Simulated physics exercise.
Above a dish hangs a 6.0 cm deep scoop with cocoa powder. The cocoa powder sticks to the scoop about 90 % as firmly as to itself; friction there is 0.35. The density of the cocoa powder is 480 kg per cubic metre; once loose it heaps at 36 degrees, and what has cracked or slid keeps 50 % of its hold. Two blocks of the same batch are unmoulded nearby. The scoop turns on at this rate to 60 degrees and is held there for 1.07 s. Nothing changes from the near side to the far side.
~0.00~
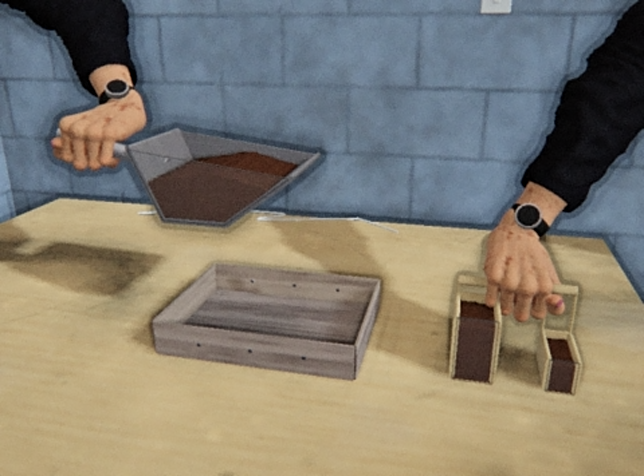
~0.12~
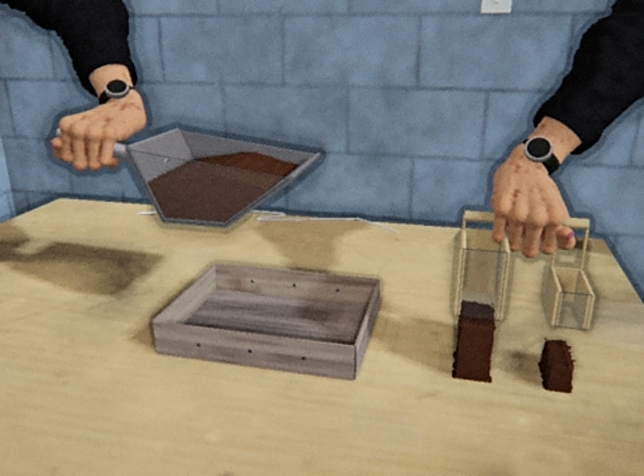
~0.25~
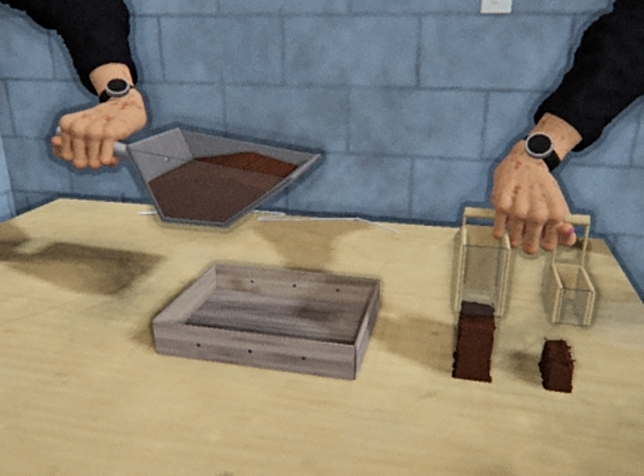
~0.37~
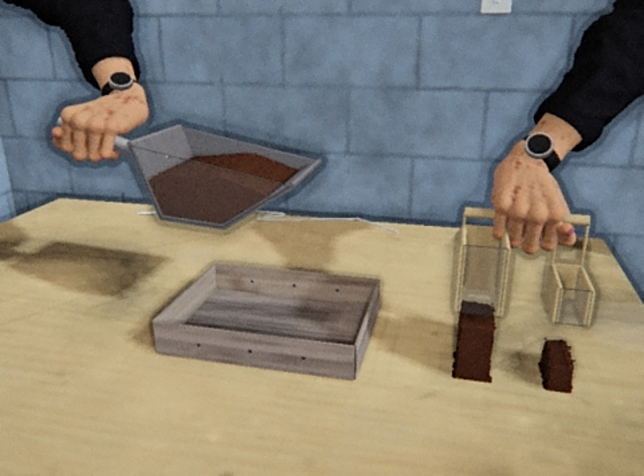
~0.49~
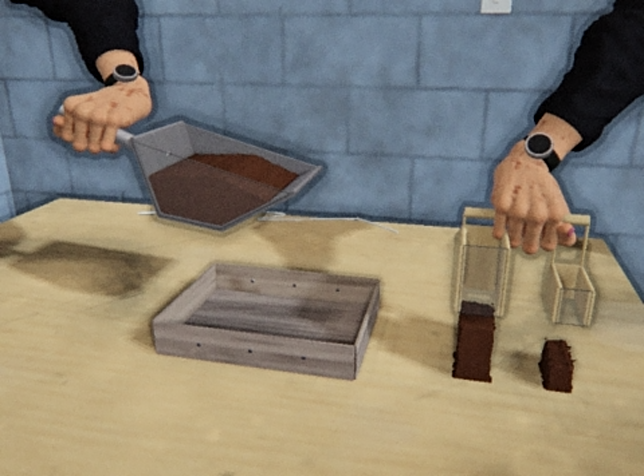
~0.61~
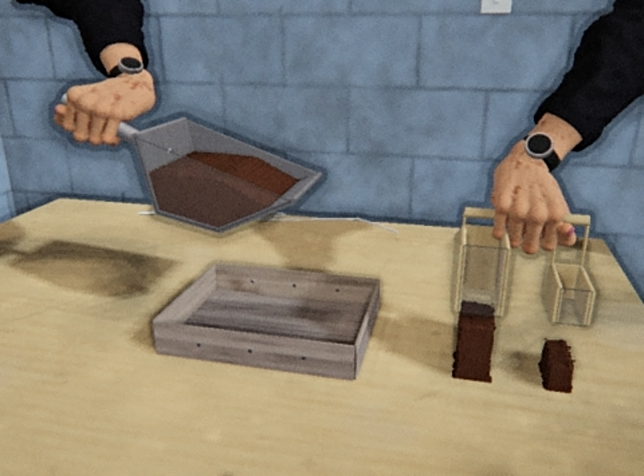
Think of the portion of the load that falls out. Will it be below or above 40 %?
Expect below 40 %.
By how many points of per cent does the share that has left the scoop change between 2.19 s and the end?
Some 0 per cent.
After 1.08 s, the scoop is at 28 degrees and 0 % has left it.
After 1.64 s, the scoop is at 47 degrees and 0 % has left it.
After 2.19 s, the scoop is at 60 degrees and 0 % has left it.
After 2.75 s, the scoop is at 60 degrees and 0 % has left it.
After 2.86 s, at the end, the scoop is at 60 degrees and 0 % has left it.
